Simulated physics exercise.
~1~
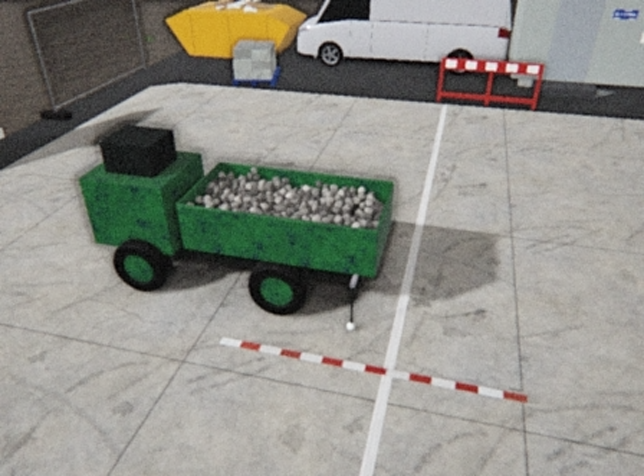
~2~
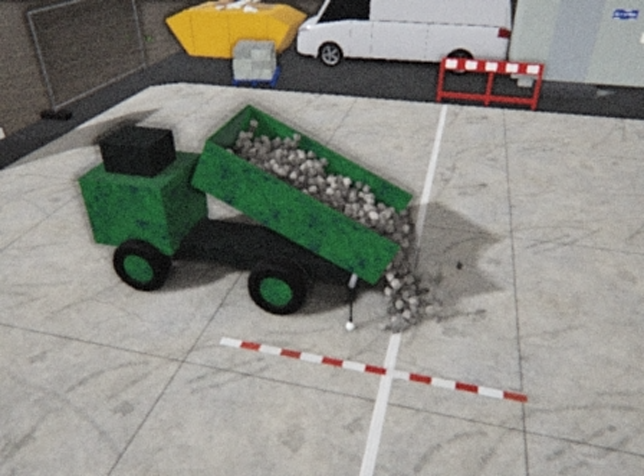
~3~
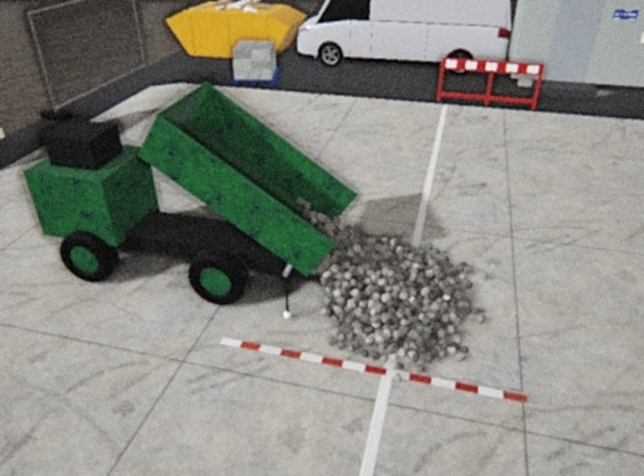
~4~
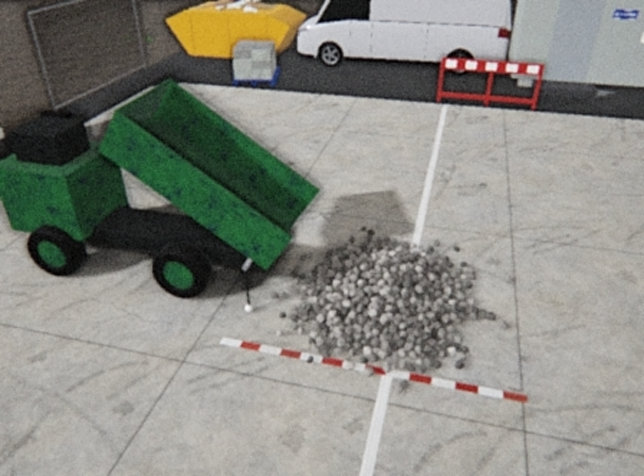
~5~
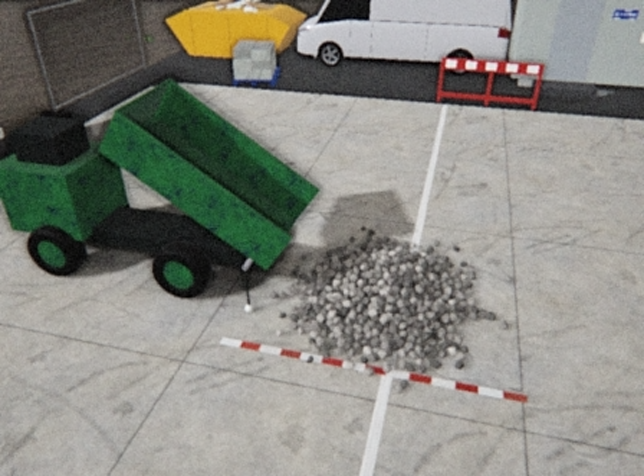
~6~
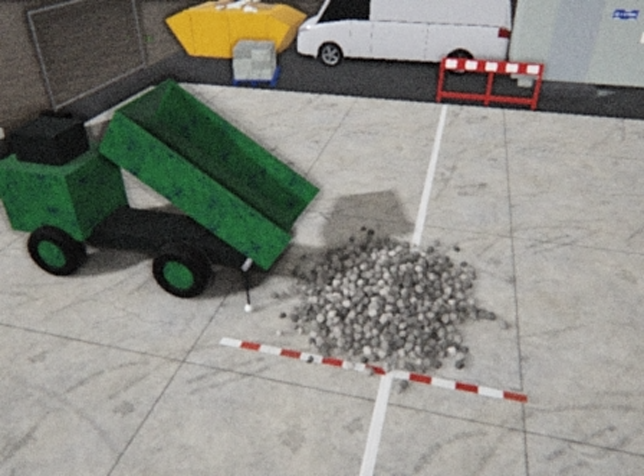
The video shows a green dump truck tipping its raised bed so that grey stones slide out onto pale paving across a white line. The truck moves left as the bed empties, then stops with it still raised, leaving a heap beside a red-and-white striped staff.
